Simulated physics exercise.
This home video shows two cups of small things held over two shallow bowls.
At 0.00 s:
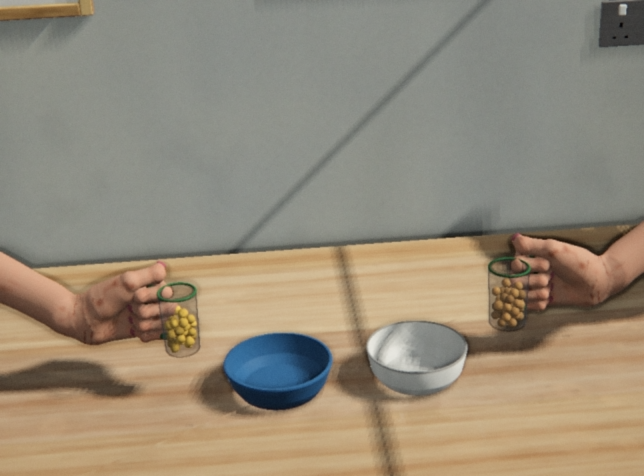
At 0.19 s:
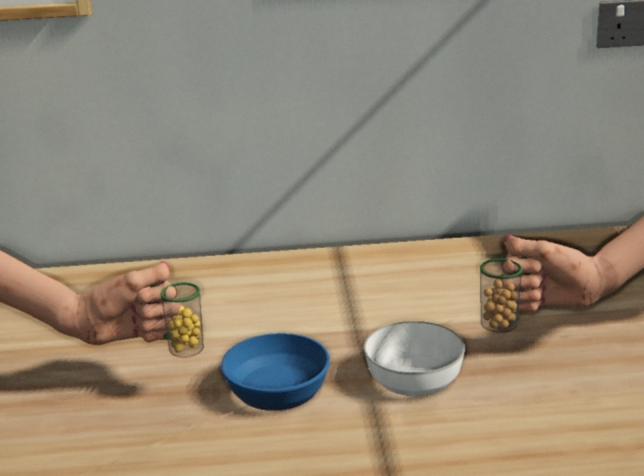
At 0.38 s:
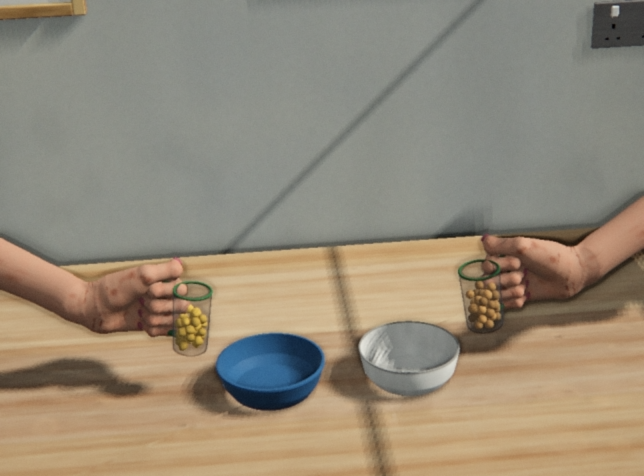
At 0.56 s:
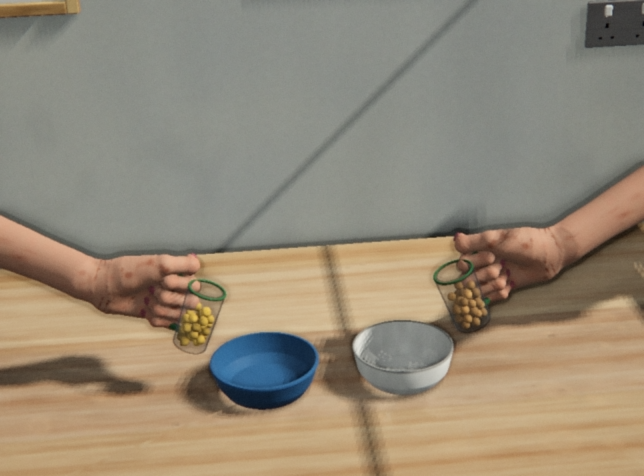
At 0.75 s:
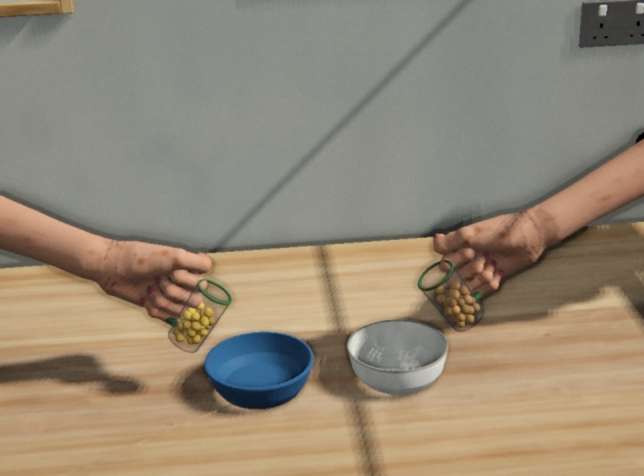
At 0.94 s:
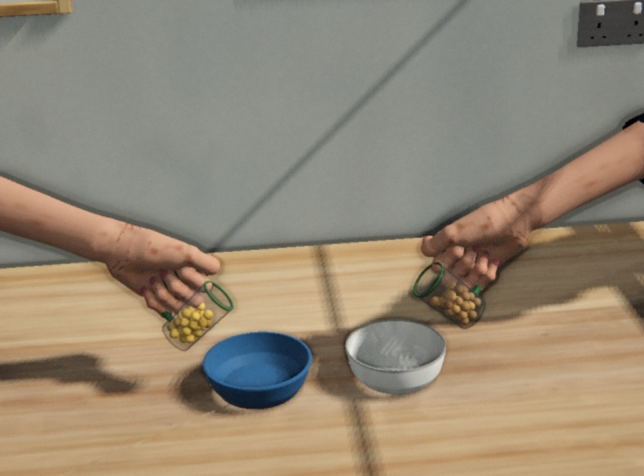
Two hands reach in from the left and right over a pale wooden table against a grey wall, seen from slightly above. Each holds a clear, green-rimmed cup of small round things, yellow at left and tan at right, near a blue bowl and a whitish bowl. The hands move inward and tilt the cups steadily toward the bowls, while the view drifts slightly right.
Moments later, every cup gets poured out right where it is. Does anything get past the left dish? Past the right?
Left dish: Nothing gets past, right dish: Nothing gets past.
By 1.21 s, left, every one still in the cup; right, every one still in the cup.
By 1.55 s, left, every one still in the cup; right, every one still in the cup.
By 1.91 s, left, the larger part still in the cup, about a tenth in the dish, about a tenth in the air; right, roughly half still in the cup, roughly a third in the dish, about a tenth in the air.
When it is over (3.1 s), left, every one in the dish, not one outside the dish; right, every one in the dish, not one outside the dish.
